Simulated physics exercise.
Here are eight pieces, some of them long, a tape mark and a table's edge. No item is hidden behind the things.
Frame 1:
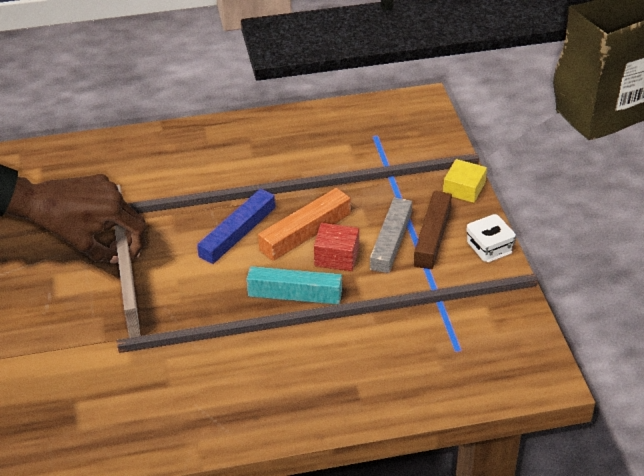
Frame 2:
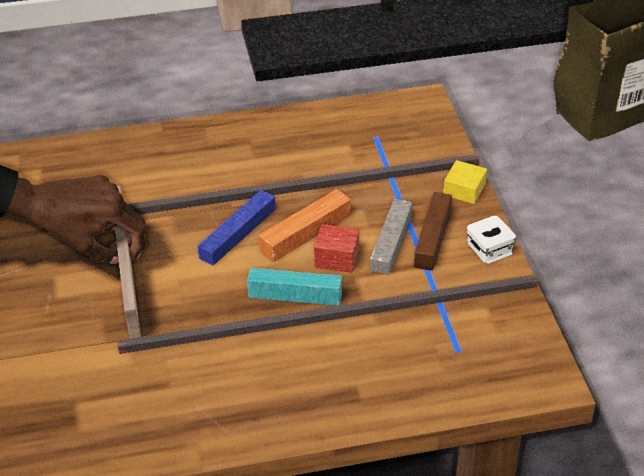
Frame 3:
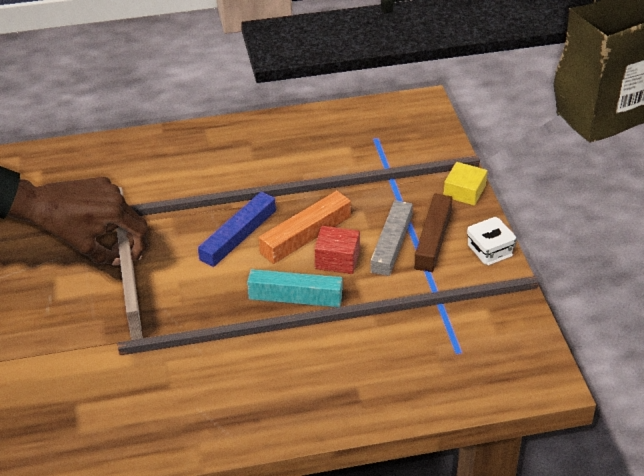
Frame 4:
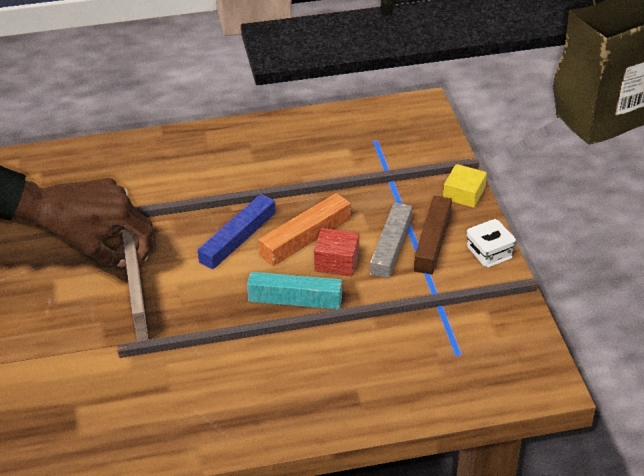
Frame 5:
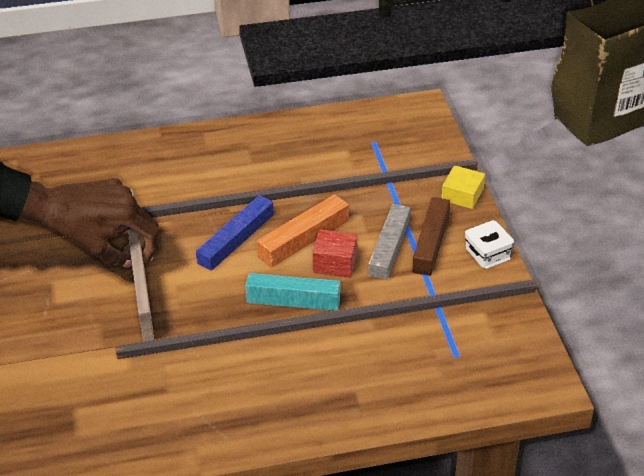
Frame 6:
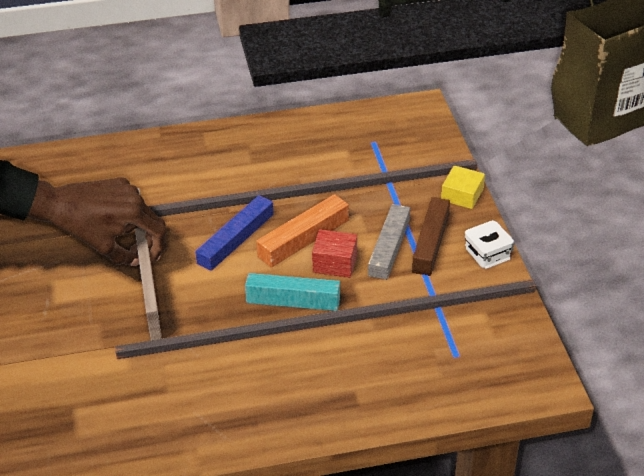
A hand slid an upright board slightly to the right between two dark rails on a wooden table, while the colourful blocks and white case ahead of it, around a blue tape line, stayed untouched.
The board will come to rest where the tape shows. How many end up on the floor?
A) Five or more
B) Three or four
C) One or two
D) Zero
C.
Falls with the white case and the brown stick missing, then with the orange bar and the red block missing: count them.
First try: 0 fallen; other try: 0.
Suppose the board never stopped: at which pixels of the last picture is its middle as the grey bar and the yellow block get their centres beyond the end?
Approx. (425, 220) / approx. (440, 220) for the other.
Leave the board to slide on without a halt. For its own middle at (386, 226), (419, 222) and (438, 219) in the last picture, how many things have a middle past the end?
Place by place: 1, 2 and 3.
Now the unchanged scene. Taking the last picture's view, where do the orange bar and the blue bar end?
In the last picture they sit at about (444, 225) and about (431, 203).
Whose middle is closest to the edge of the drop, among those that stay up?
The brown stick is the one you want.
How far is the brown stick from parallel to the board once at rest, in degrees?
Around 15 degrees.
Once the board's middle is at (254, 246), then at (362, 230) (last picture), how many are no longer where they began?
By then 3, and later 7.
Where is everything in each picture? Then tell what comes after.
Yellow block (465, 181); white case (490, 239); brown stick (433, 229); board (125, 260); tape (413, 233), in the first picture.
White case (490, 241); orange bar (306, 225), in the second picture.
Brown stick (434, 232); blue bar (238, 228), in the third picture.
Yellow block (465, 186); red block (337, 252), in the fourth picture.
White case (488, 246); grey bar (390, 241), in the fifth picture.
Yellow block (463, 187); white case (488, 246); brown stick (431, 236); board (146, 263); tape (411, 239), in the sixth picture.
Soon after, none off yet; yellow block at rest near (463, 187); white case at rest near (488, 246); brown stick at rest near (431, 236).
After that, none off yet; yellow block at rest near (463, 187); white case at rest near (488, 246); brown stick moving near (442, 236).
In the end, the number that fall off is one or two; gone, white case.
